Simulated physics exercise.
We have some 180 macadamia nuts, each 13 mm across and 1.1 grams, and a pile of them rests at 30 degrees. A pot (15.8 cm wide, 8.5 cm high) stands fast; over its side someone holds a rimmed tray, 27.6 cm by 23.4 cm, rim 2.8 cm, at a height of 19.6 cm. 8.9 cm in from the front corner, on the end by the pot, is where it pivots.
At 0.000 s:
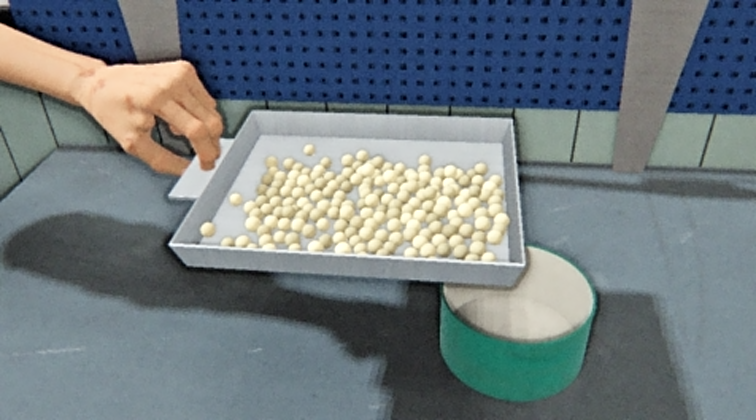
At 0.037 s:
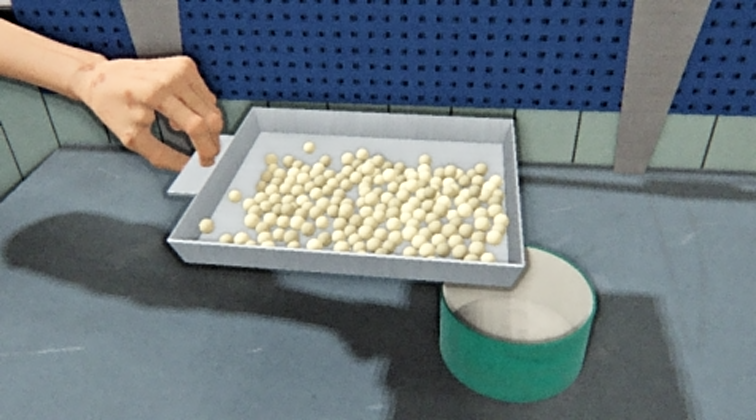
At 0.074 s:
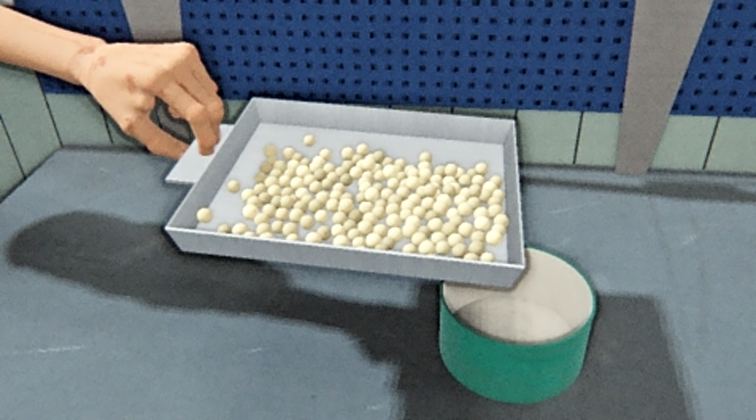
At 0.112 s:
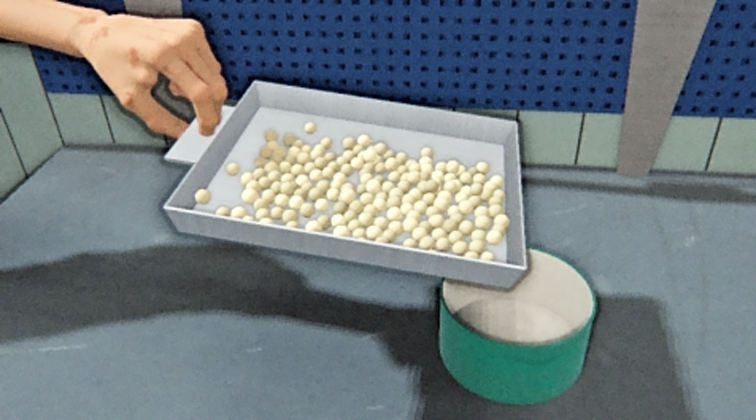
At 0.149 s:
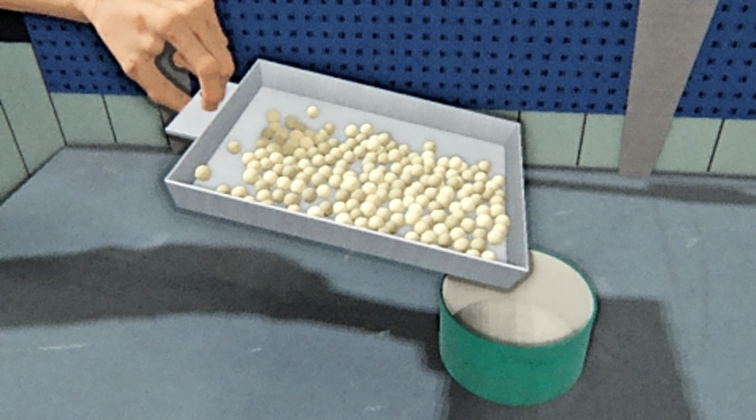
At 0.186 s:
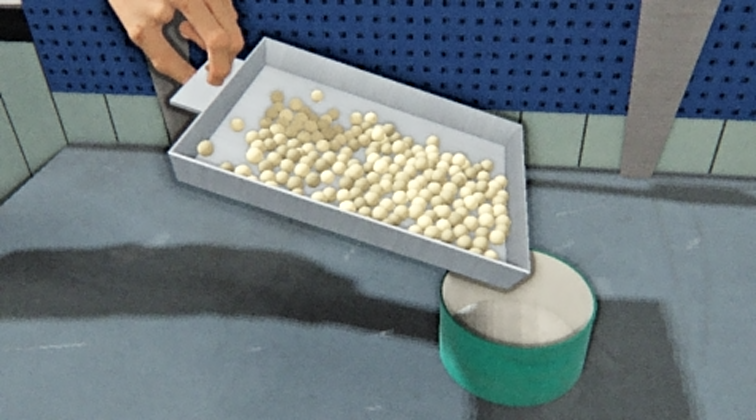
A grey-blue tabletop stands before a blue perforated panel and pale green boards, seen from slightly above by a camera that stays still. At upper left a hand grips the tab of a shallow grey tray holding many small cream-coloured balls, with an open green pot, pale inside, below its right end. The hand raises the tray's left end, slowly then faster, slanting it down rightward while the balls stay heaped inside.
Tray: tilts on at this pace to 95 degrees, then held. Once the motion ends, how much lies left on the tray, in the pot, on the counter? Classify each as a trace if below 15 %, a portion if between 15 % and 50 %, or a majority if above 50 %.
Tray: A trace. Pot: A portion. Counter: A majority.
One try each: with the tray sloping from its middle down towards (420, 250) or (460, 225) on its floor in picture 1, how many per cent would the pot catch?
Roughly 0 per cent on the first try and 15 per cent on the second.
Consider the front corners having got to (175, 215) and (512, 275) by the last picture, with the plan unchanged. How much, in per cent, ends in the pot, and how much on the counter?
The pot gets 0 and the counter 100.
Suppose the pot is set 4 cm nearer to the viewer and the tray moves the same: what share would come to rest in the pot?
30 %.
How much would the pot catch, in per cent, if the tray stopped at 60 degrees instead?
It would land at about 10 percent.
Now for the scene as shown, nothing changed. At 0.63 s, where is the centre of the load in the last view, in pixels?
Load centre est.: (525, 196) px.
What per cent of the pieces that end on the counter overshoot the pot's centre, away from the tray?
Estimate: Roughly 100 per cent of the pieces.
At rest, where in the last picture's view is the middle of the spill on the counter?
(638, 357), about.
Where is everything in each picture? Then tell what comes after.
Tray tilt 0 degrees, front corners at (181, 240) and (514, 259); middle of the pieces at (372, 201); pot at (517, 289), in the first frame.
Tray tilt 1 degrees, front corners at (180, 236) and (514, 259); middle of the pieces at (372, 200), in the second frame.
Tray tilt 3 degrees, front corners at (178, 224) and (514, 260), lowest corner right back; middle of the pieces at (372, 195), in the third frame.
Tray tilt 7 degrees, front corners at (177, 204) and (516, 261), lowest corner right back; middle of the pieces at (374, 187), in the fourth frame.
Tray tilt 13 degrees, front corners at (178, 178) and (518, 262), lowest corner right back; middle of the pieces at (377, 177), in the fifth frame.
Tray tilt 18 degrees, front corners at (182, 151) and (520, 263), lowest corner right back; middle of the pieces at (381, 167); pot at (517, 293). Its pace works out near 145 degrees a second, in the sixth frame.
After 0.45 s, tilt 56 degrees; the tray holds 100 %, the pot 0 %.
Then, at 0.63 s, tilt 82 degrees; the tray holds 90 %, the pot 0 %.
Then, at 0.93 s, tilt 95 degrees; the tray holds 5 %, the pot 25 %.
By 2.0 s all is still; tray 0 %, pot 30 %, counter 70 %.
